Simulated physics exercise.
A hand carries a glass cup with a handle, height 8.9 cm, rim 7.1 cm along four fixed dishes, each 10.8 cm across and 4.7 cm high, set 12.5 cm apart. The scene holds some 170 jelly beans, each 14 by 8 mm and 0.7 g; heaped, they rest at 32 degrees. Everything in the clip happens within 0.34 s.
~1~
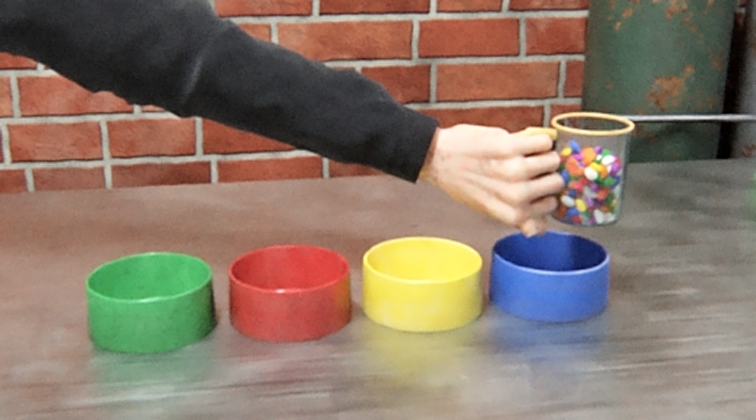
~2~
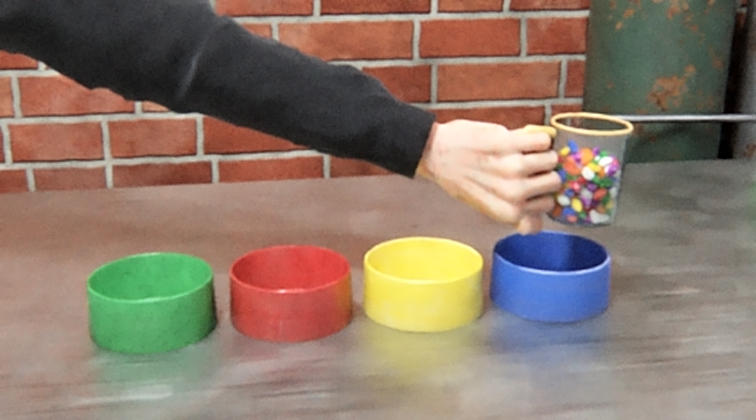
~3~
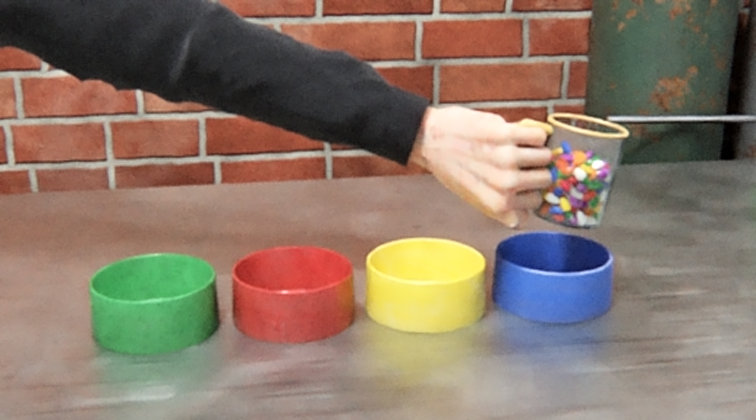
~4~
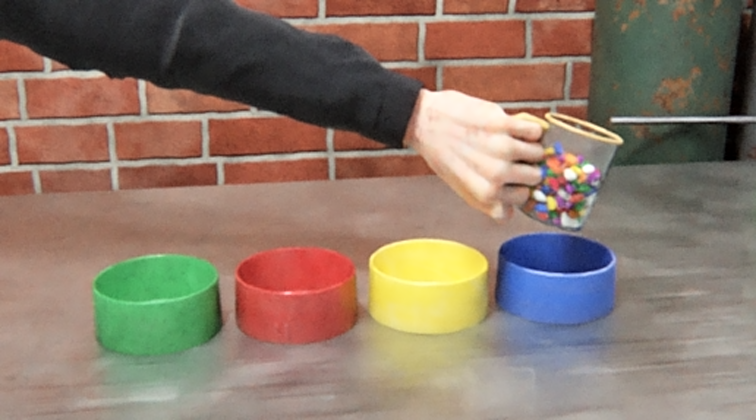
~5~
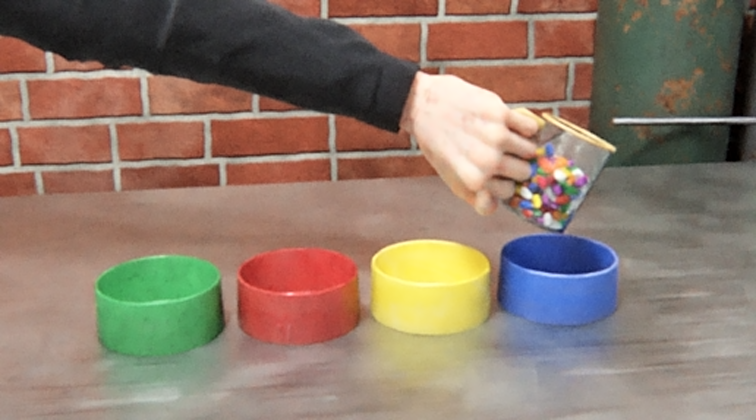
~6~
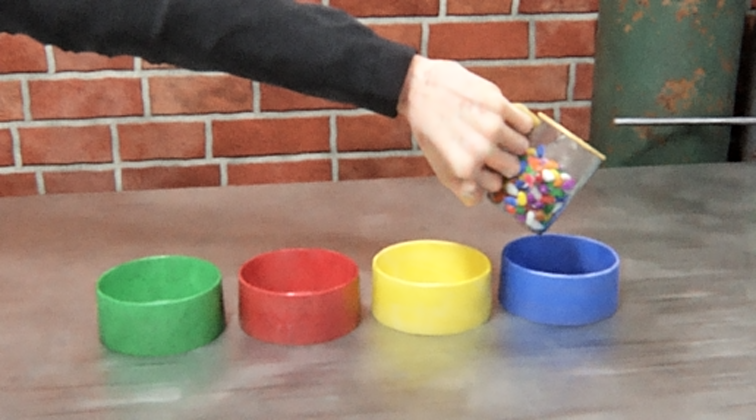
On a tabletop by a brick wall, a hand gradually tilting a clear cup of colourful candies above a blue dish.
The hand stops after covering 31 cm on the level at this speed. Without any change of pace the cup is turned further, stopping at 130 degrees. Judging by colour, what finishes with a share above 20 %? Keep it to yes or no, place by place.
Place by place: Red no, blue no, green no, yellow yes, counter no.
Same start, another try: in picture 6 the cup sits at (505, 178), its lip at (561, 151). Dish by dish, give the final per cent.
Per cent kept: Red 100; blue 0; green 0; yellow 0.
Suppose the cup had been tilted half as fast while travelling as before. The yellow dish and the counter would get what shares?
Yellow 0; counter 0.
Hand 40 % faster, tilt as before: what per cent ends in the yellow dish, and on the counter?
Shares: Yellow 10, counter 10.
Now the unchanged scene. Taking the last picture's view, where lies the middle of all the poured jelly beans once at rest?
I'd put it at about (425, 292).
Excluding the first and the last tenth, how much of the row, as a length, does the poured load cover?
About 6 cm.
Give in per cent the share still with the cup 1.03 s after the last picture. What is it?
It works out to about 0 per cent of the load.
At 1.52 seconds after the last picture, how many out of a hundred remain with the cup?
Roughly 0 %.
Then, 0.62 s after the last picture, tilt 112 degrees; cup holds 95 %, yellow 5 %.
Then, 1.03 s after the last picture, tilt 130 degrees; cup holds 0 %, yellow 100 %.
Then, 1.52 s after the last picture, tilt 130 degrees; cup holds 0 %, yellow 100 %.
In the end, red 0 %, blue 0 %, green 0 %, yellow 100 %, counter 0 %.
